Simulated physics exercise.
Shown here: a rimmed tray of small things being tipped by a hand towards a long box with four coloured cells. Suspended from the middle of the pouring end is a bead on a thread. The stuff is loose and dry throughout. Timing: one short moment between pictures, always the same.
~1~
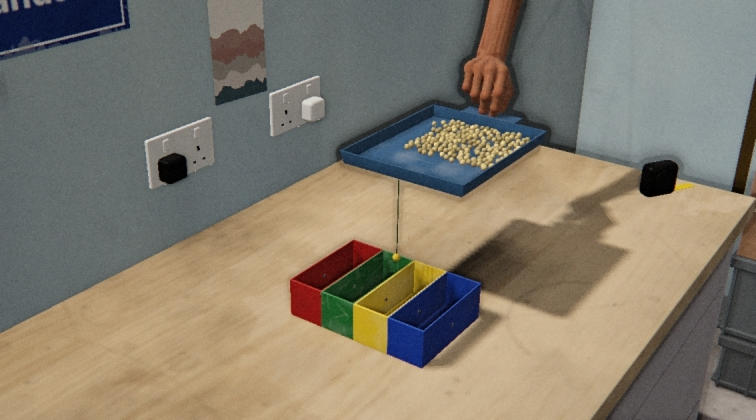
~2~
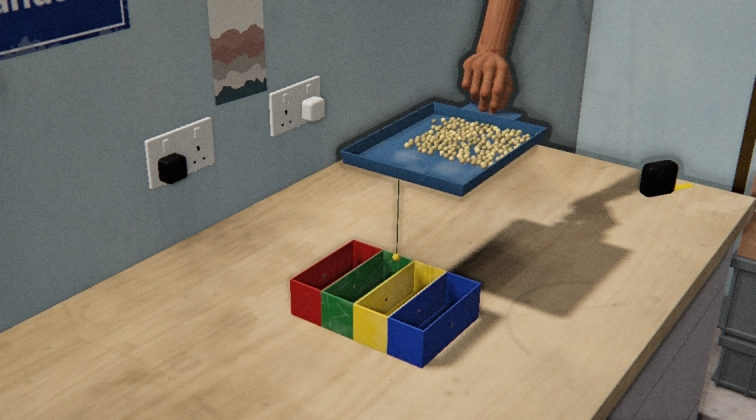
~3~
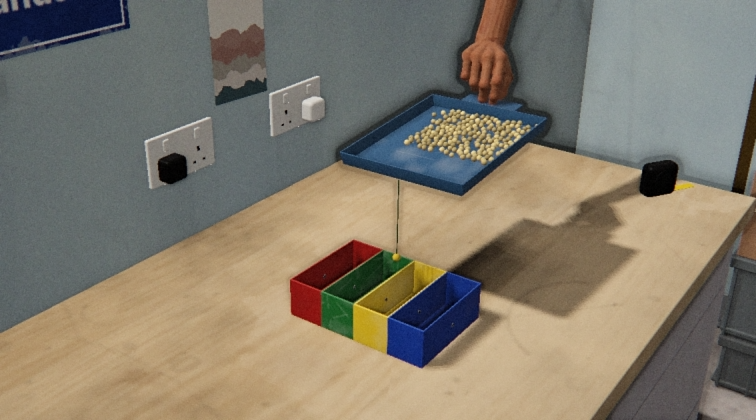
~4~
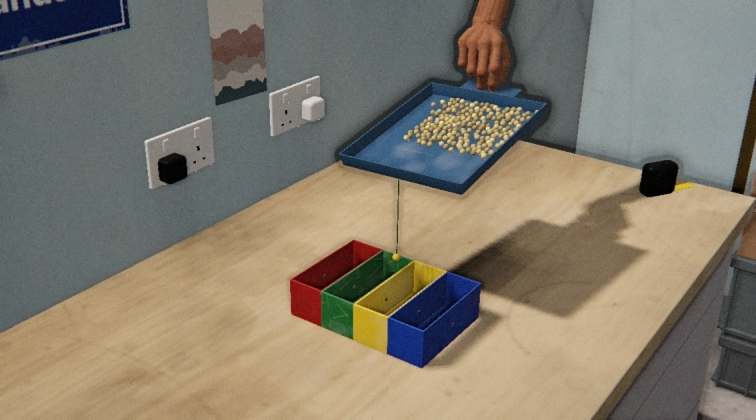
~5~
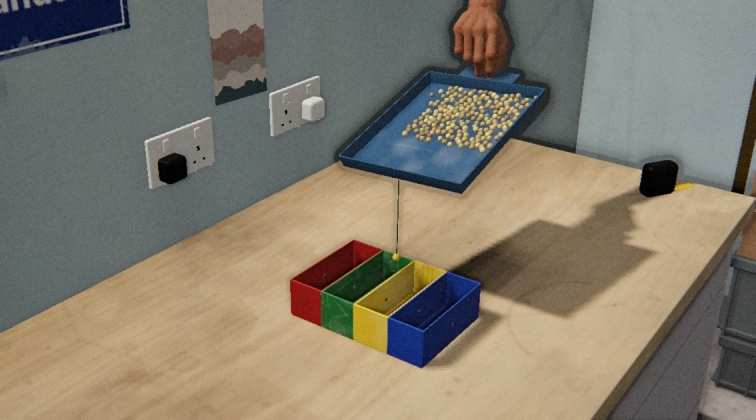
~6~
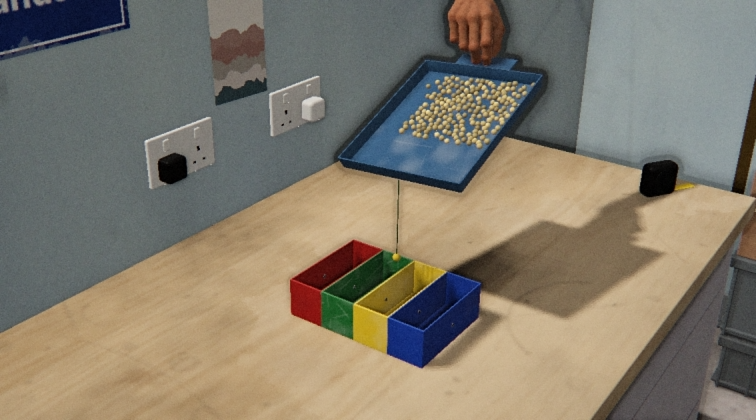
A hand held a blue tray of soya beans above a box with red, green, yellow and blue cells, then raised the back of the tray, steadily tilting it while the beans stayed bunched together.
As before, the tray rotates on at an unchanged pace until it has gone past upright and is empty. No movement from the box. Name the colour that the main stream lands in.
Red.
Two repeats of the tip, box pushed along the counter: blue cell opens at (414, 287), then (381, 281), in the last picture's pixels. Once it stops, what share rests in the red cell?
Roughly 20% first, roughly 0% second.
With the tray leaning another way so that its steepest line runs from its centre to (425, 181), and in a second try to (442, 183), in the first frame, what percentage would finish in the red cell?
Respectively close to 0 and 0 in a hundred.
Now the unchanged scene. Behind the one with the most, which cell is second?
Second comes the green cell.
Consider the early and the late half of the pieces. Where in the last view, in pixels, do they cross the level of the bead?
Starting near (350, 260), moving on to near (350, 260).
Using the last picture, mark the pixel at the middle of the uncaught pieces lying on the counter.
Roughly at (270, 303).
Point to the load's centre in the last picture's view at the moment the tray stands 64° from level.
The middle of the pieces shows up near (382, 169).
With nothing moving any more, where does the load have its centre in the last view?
It settles centred around (341, 304).
Soon, tray tipped steeply; most on the tray; a stray few in the green cell; about a quarter falling or outside the box.
A while on, tray tipped past a quarter turn; about two thirds on the tray; a small part in the red cell; a small part in the green cell; a small part in the yellow cell; a small part falling or outside the box.
Towards the end, tray tipped past a quarter turn; about half in the red cell; about a quarter in the green cell; about a quarter in the yellow cell; a stray few in the blue cell; a small part falling or outside the box.
Finally, tray tipped past a quarter turn; about half in the red cell; about a quarter in the green cell; about a quarter in the yellow cell; a stray few in the blue cell; a small part outside the box.
